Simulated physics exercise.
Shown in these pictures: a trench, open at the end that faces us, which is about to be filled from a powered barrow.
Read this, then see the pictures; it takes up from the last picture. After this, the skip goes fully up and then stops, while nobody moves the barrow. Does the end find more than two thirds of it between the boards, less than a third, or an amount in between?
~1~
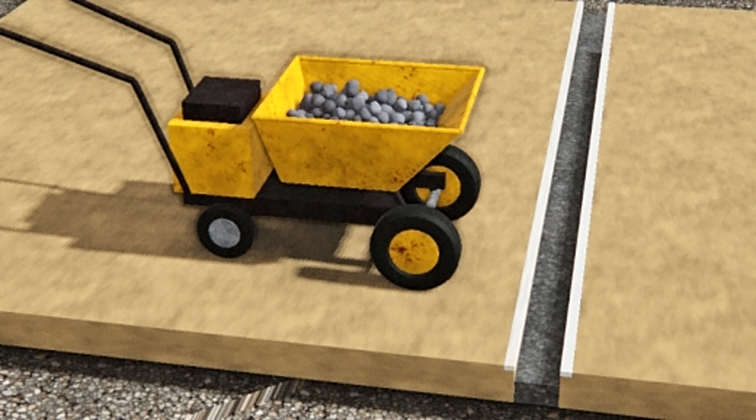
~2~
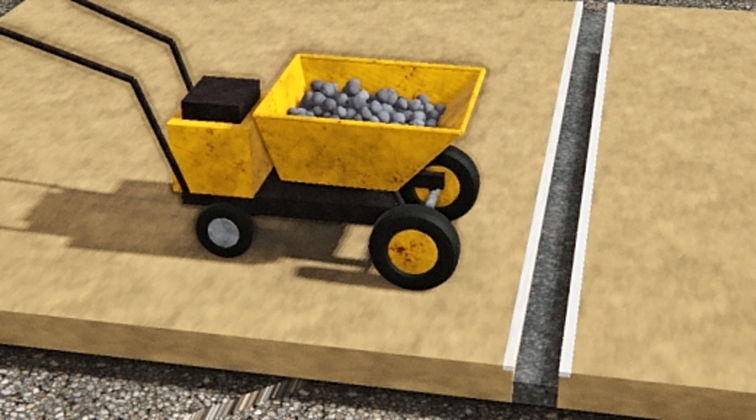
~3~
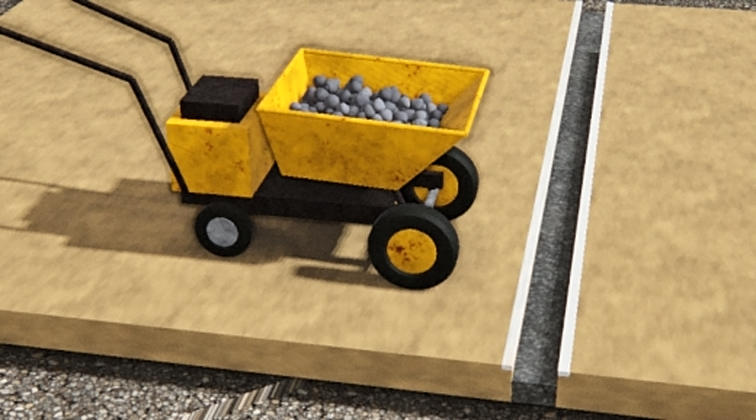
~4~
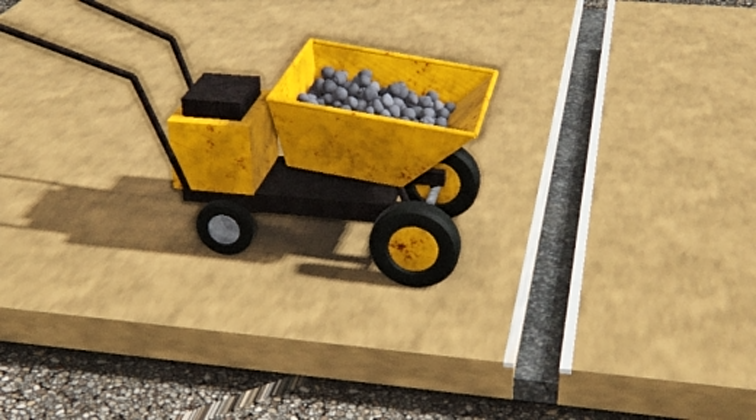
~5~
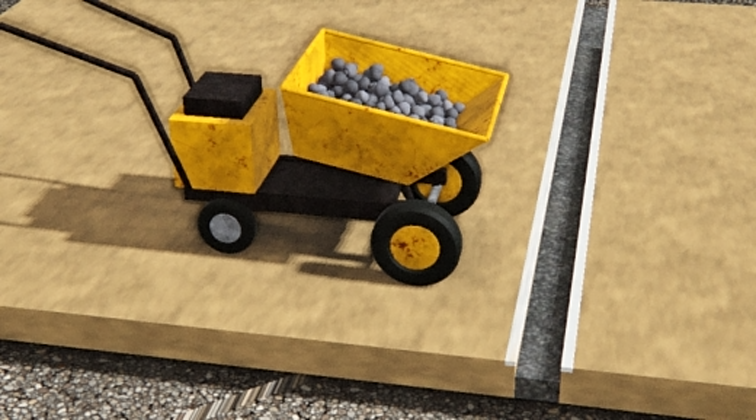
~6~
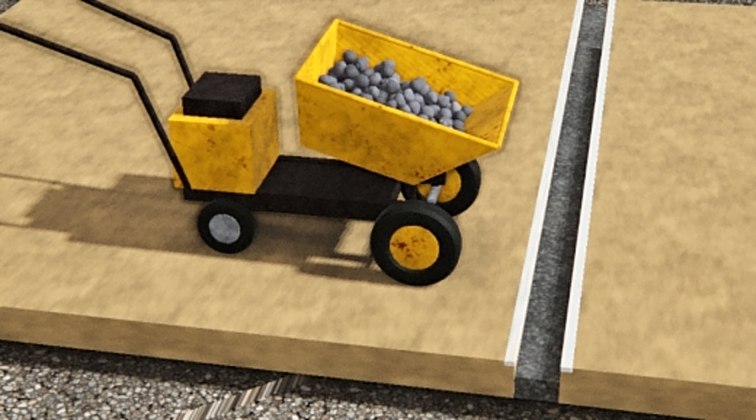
Amount in the trench: Low, below a third.
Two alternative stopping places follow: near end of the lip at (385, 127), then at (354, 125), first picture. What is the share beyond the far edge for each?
About 10 % and 0 %.
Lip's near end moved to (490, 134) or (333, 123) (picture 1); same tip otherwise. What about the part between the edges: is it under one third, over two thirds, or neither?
At the first place the answer is under a third, and at the second it is under a third.
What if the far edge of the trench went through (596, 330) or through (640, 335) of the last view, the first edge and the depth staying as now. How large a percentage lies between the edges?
Roughly 50 per cent, then roughly 80 per cent.
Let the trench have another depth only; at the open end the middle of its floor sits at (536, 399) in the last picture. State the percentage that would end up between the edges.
Around 20 percent.
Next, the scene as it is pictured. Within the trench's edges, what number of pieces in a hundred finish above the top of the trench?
My figure is near 20 per cent.
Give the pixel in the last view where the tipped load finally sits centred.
(613, 257).
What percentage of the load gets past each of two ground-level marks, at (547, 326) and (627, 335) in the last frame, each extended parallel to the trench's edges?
Respectively 80 and 30 %.
Soon after the last picture, skip tipped steeply; all in the skip.
A little later, skip tipped right over; most in the skip; a stray few in or heaped over the trench; a small part beyond it; a stray few falling.
Later still, skip tipped right over; a small part in the skip; a small part in or heaped over the trench; about two thirds beyond it.
At rest, skip tipped right over; a small part in the skip; a small part in or heaped over the trench; most beyond it.
